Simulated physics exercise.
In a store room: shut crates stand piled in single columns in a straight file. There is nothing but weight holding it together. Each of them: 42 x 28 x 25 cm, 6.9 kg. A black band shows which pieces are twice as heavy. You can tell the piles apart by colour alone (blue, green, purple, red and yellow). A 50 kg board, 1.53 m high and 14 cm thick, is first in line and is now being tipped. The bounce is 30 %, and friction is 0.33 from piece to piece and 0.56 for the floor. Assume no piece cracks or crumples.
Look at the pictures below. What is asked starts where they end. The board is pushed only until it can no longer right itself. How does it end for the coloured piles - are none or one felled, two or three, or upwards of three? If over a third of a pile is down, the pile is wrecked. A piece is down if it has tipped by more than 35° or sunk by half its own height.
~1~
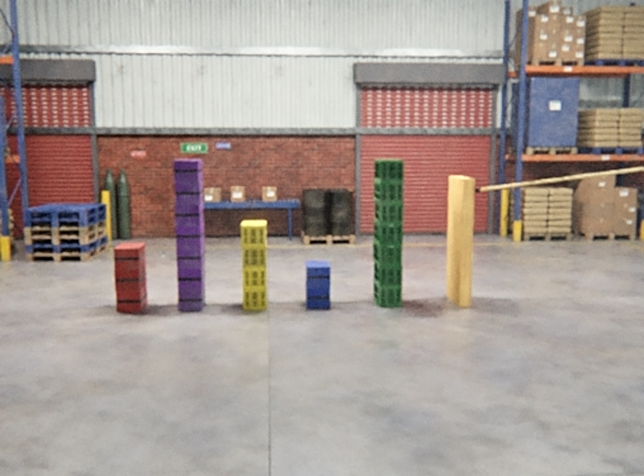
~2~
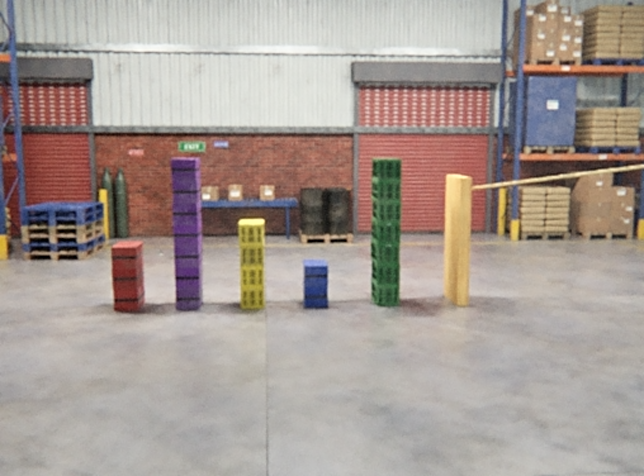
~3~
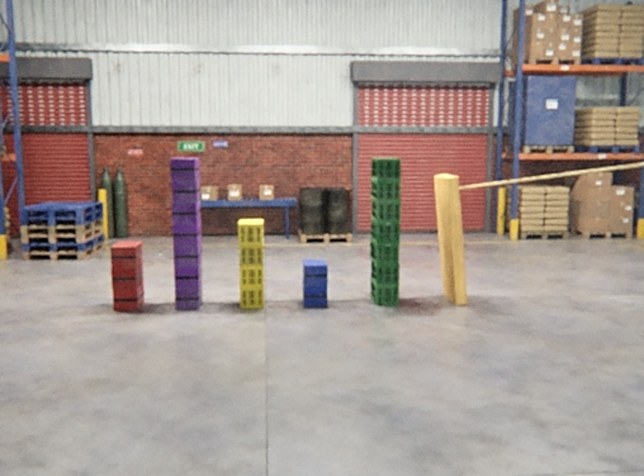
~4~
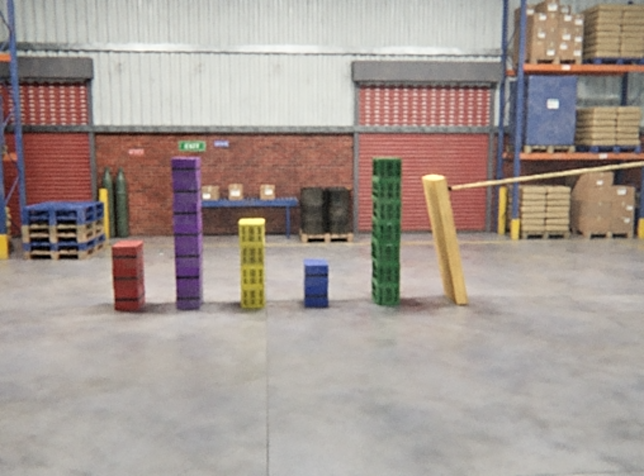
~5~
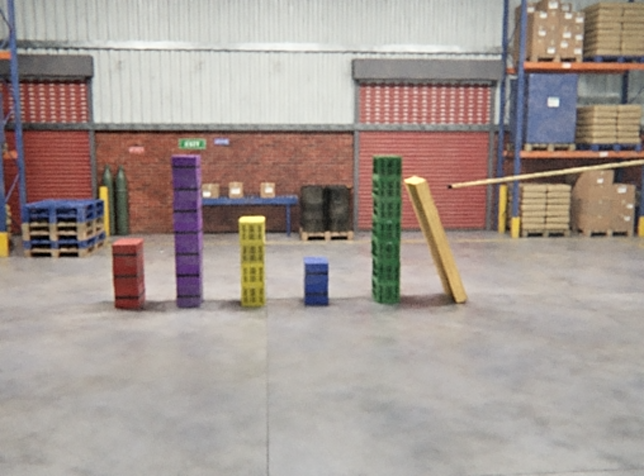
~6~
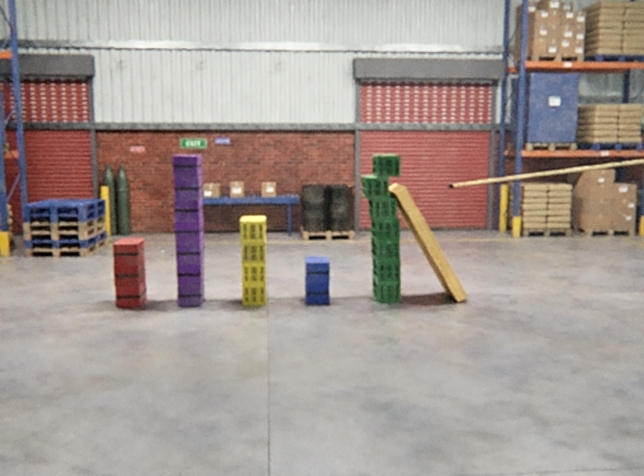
It ends with two or three felled.
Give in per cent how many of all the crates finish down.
That comes to around 50 percent.
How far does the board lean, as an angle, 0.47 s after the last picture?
Angle from upright: Approx. 55°.
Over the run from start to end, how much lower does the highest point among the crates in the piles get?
Drop: Around 0 cm.
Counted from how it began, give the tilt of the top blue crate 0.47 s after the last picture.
Roughly 0°.
Then, 0.47 s after the last picture, board 53° from upright; 3 of the 23 crates down; top green crate on its side.
Then, 1.03 s after the last picture, board 71° from upright; 8 of the 23 crates down; top green crate on its side; top blue crate leaning 29°.
At rest, board 71° from upright; 11 of the 23 crates down; top green crate upside down; top blue crate leaning 66°, 20 cm lower. Wrecked, blue, green and yellow. As the last picture would show them, middles, top green crate near (484, 289), top blue crate near (291, 284).
